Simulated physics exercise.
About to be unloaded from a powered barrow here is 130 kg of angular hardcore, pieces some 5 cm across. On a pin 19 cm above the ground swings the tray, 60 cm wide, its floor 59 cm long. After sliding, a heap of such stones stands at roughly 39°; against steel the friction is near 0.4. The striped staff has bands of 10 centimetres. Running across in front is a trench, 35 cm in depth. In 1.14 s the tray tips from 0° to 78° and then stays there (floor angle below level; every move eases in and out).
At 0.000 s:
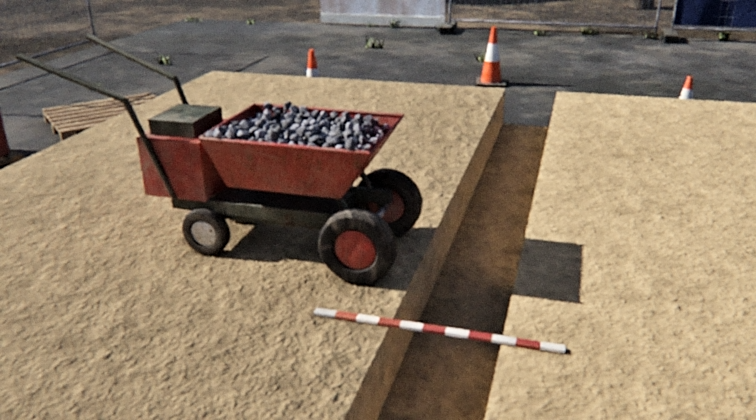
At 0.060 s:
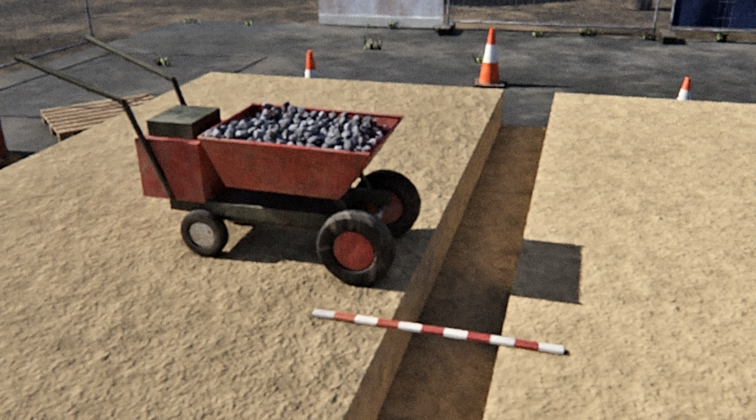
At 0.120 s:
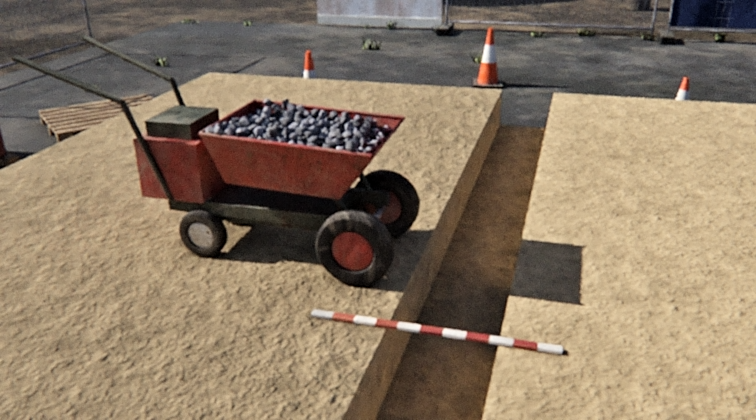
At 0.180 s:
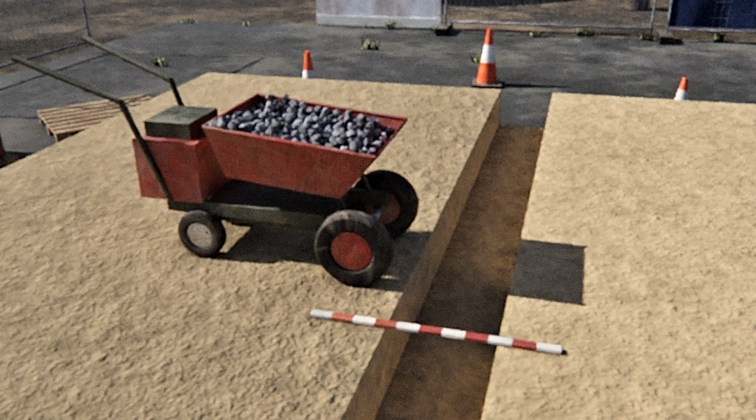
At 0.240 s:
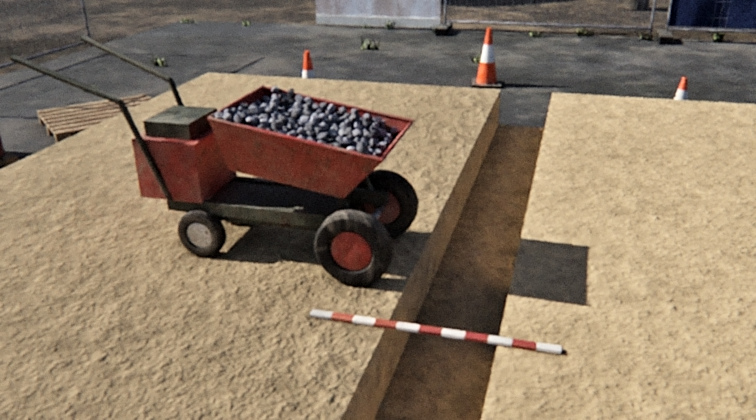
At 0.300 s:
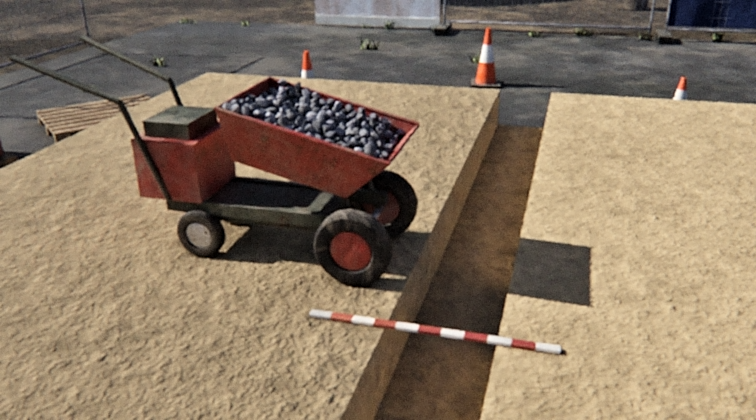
In the video, a red powered barrow loaded with grey stones stands on pale ground beside a trench, a red-and-white striped staff lying across it, as the tray gradually tilts, its rear rising above the dark chassis.
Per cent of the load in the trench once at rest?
About 72 %.
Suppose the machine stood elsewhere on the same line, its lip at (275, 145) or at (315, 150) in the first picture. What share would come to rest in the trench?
Near 70 then near 100 percent.
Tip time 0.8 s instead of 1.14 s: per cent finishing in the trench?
Roughly 55 per cent would.
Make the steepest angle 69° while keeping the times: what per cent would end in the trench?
In that case some 55 per cent.
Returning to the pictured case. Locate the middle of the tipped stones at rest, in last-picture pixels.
Their middle is at about (491, 312).
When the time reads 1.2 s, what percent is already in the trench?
30 per cent or so by then.
After 0.9 s the floor is at 66°; 99 % in the tray, 1 % in the trench; the foremost stones are at (473, 224).
After 1.2 s the floor is at 78°; 51 % in the tray, 29 % in the trench, 20 % past the trench; the foremost stones are at (582, 288).
After 1.6 s the floor is at 78°; 22 % in the tray, 49 % in the trench, 29 % past the trench; the foremost stones are at (678, 291).
After 3.5 s the floor is at 78°; 0 % in the tray, 72 % in the trench, 28 % past the trench; the foremost stones are at (705, 291).
